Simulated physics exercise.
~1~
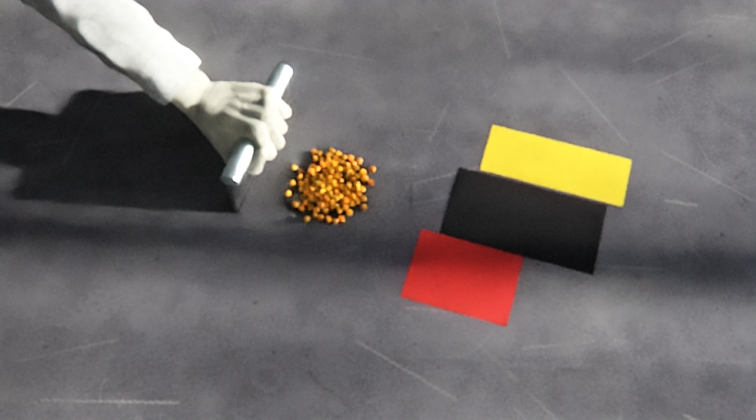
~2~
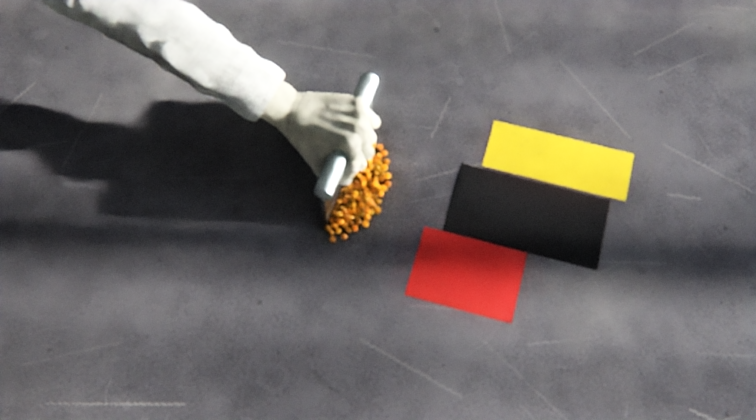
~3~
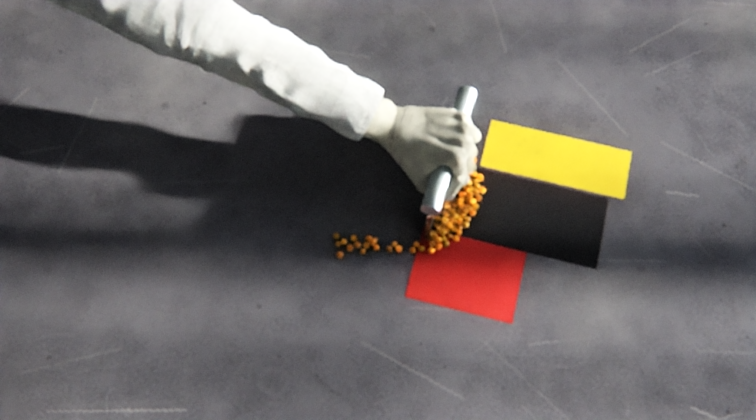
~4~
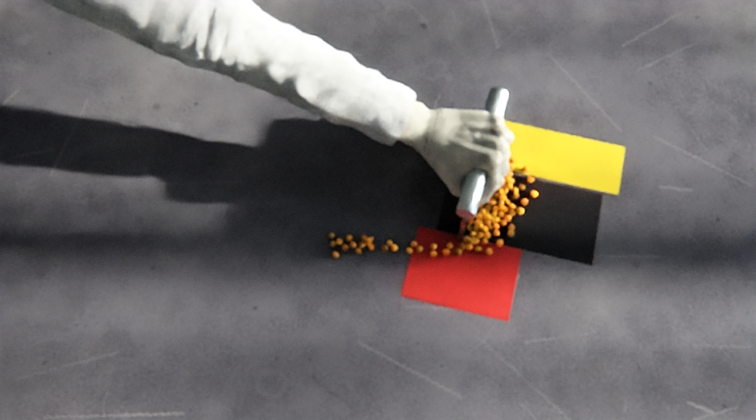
At first, a white-gloved or pale hand in a white sleeve holds a metallic scraper to the left of a round heap of small orange kernels, with yellow, black and red mats lying further right. The hand pushes the scraper rightward into the heap, squeezing it into a narrower, slanted band. As the push continues toward the mats, some kernels slip past the lower end and trail behind in a thin line. The scraper then moves a little further, over the black mat. Finally, most kernels sit on the black mat, with a few touching the red and yellow ones and others left behind on the grey surface.
